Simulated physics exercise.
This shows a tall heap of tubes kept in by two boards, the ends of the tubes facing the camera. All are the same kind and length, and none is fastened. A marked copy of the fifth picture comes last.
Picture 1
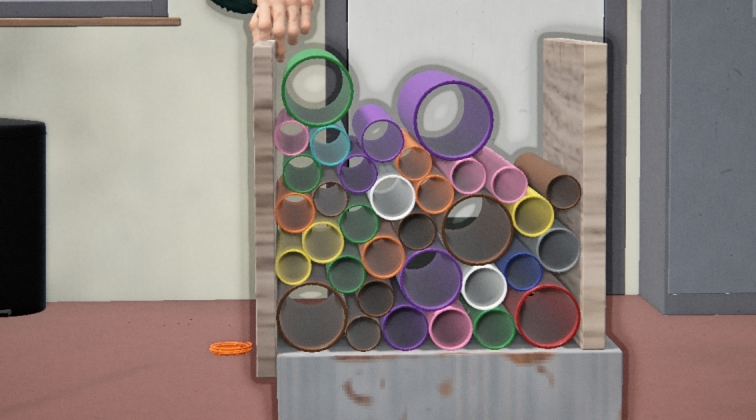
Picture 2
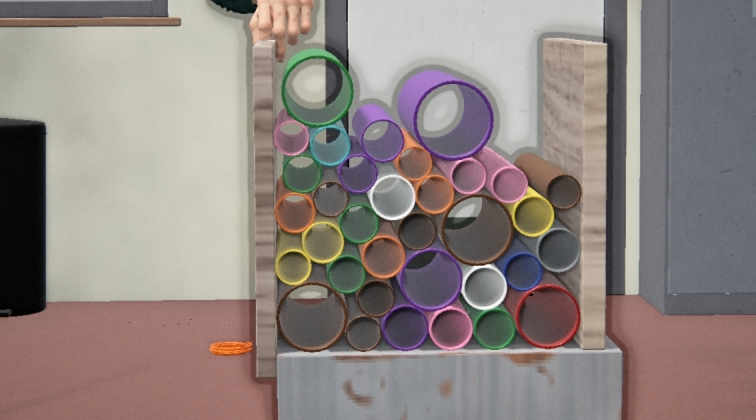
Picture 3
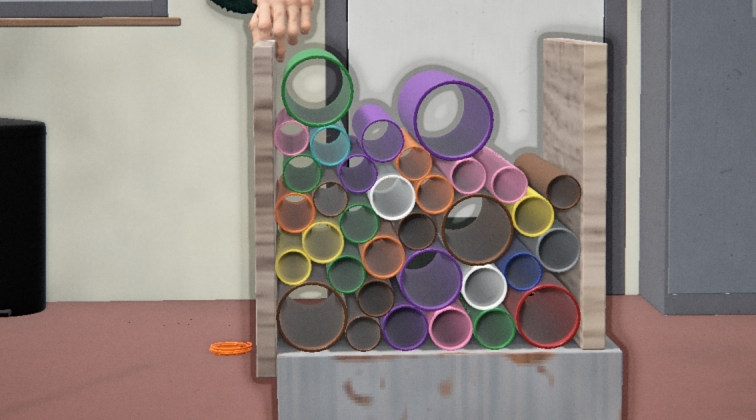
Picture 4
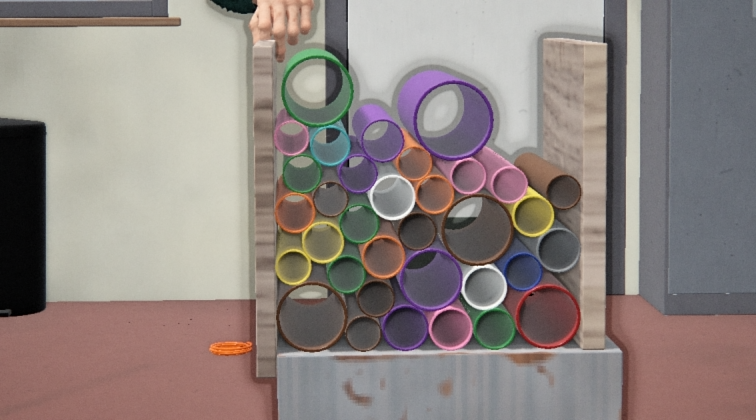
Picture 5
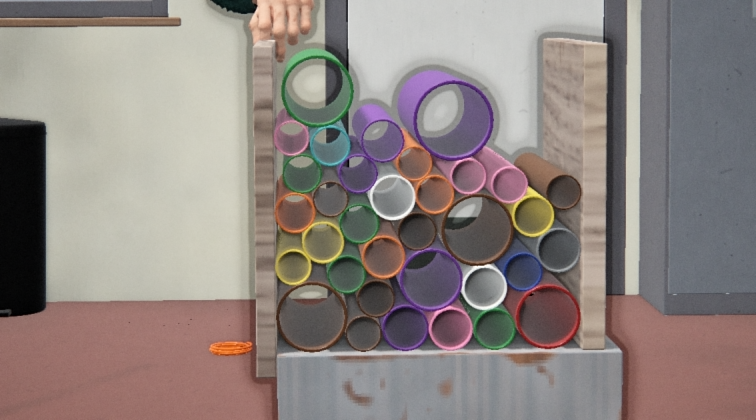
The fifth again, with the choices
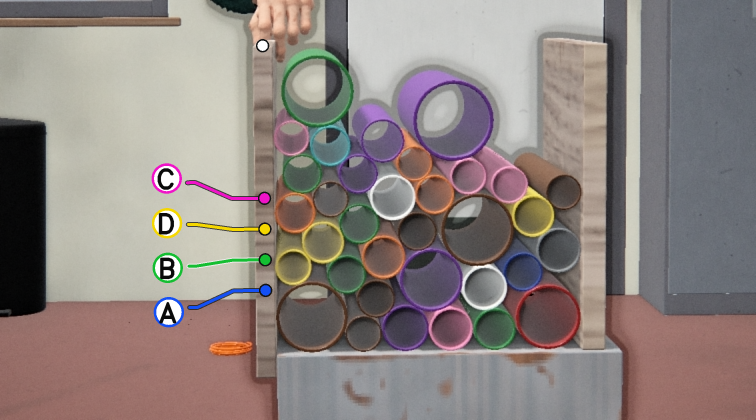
A hand rests atop the left board while the stacked colourful tubes stay still.
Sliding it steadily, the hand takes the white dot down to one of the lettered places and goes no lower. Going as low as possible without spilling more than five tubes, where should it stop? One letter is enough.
D is the limit.
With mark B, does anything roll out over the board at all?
At B: Yes.
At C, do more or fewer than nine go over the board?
It loses fewer than nine.
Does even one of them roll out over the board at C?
Yes.
On the marked copy, A at (265, 291); B at (265, 260); C at (264, 199); D at (264, 229); the white dot at (262, 46).
Taking D. A third of the way, top of the board (274, 125).
Two thirds of the way, top of the board (275, 215).
When it is over, top of the board (275, 228), four out over the board.
As for the rest, A more than five out over the board; B more than five out over the board; C one out over the board.
